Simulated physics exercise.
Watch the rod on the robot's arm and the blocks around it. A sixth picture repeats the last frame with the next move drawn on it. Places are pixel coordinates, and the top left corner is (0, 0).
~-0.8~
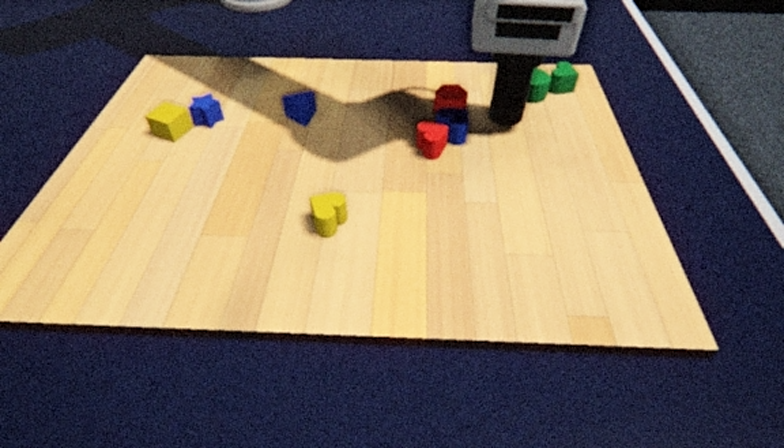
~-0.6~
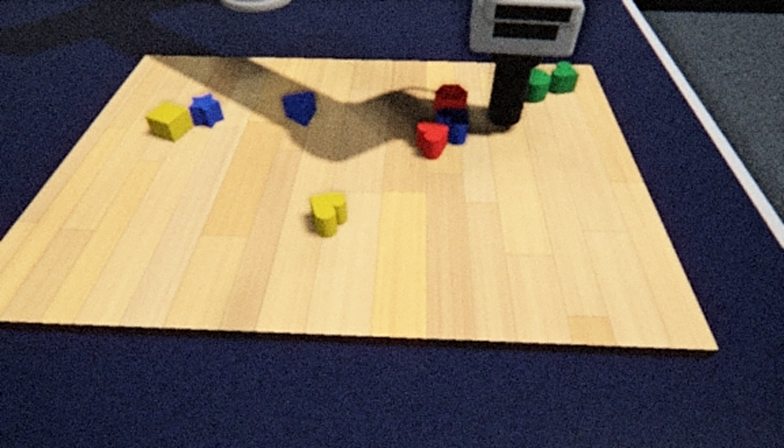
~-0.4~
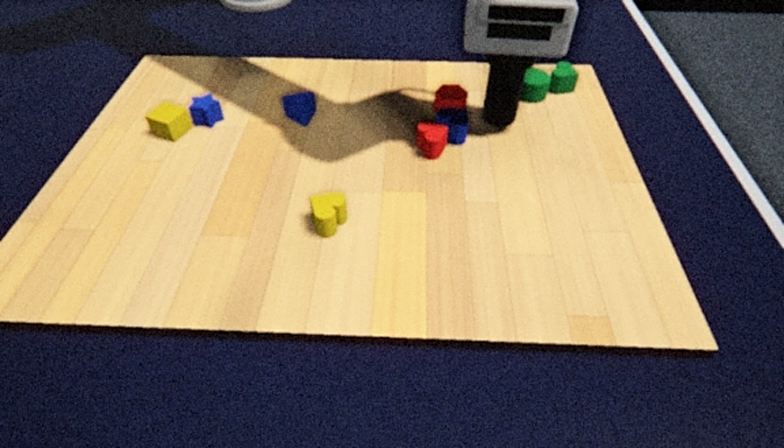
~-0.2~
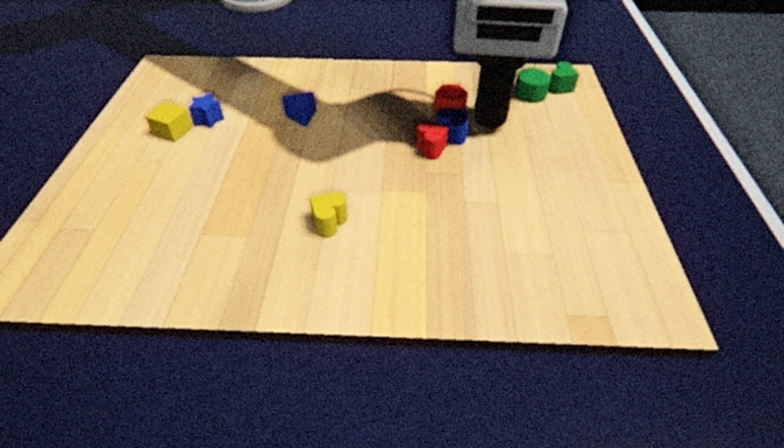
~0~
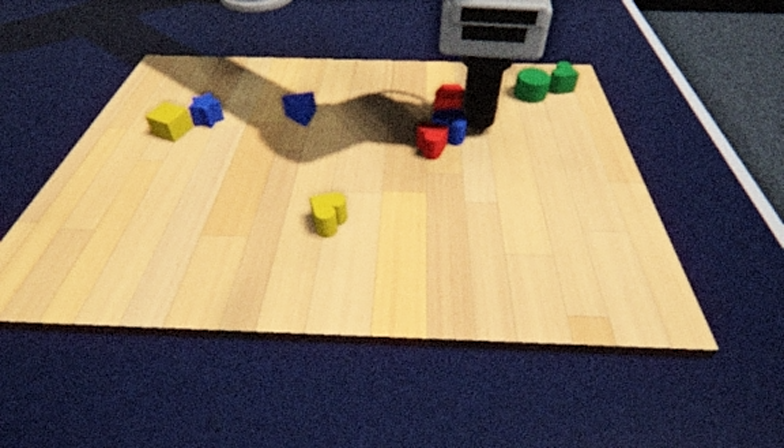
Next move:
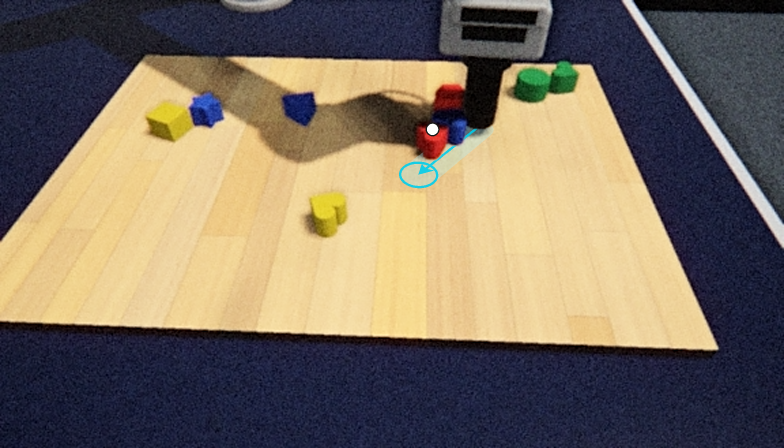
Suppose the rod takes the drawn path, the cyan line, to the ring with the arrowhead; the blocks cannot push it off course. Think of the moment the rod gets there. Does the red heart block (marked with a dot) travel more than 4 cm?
Short answer: Yes.
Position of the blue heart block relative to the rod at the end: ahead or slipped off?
The rod has moved past the blue heart block by the time the path ends.
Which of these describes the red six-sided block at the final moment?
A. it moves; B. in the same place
B: In the same place.
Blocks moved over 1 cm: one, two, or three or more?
Moved: 2.
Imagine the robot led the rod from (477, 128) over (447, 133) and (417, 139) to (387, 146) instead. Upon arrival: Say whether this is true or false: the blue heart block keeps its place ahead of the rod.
Answer: True.
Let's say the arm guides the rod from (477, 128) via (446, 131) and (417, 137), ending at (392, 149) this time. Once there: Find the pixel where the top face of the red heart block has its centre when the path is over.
I'd place it at (411, 147), taking the centre of its top.
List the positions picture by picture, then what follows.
In the first picture, rod's lower end at (505, 117); red heart block at (433, 129); blue heart block at (455, 115); red six-sided block at (452, 91).
In the second picture, rod at (504, 118); blocks still.
In the third picture, rod at (498, 118); blocks still.
In the fourth picture, rod at (490, 119); blocks still.
In the fifth picture, rod at (478, 120); red heart block at (433, 129); blue heart block at (451, 116); red six-sided block at (452, 91).
Drawn move, from (477, 128) directly to (419, 175); the dot is on the red heart block.
On the path given first. One third of the way, rod at (459, 135); red heart block at (411, 138), turned 15° clockwise; blue heart block at (429, 127).
Two thirds of the way, rod at (439, 151); red heart block at (384, 146), turned 30° clockwise; blue heart block at (407, 138), turned 15° clockwise.
At the end, rod at (419, 166); red heart block at (366, 148), turned 55° clockwise; blue heart block at (392, 143), turned 40° clockwise; red six-sided block still.
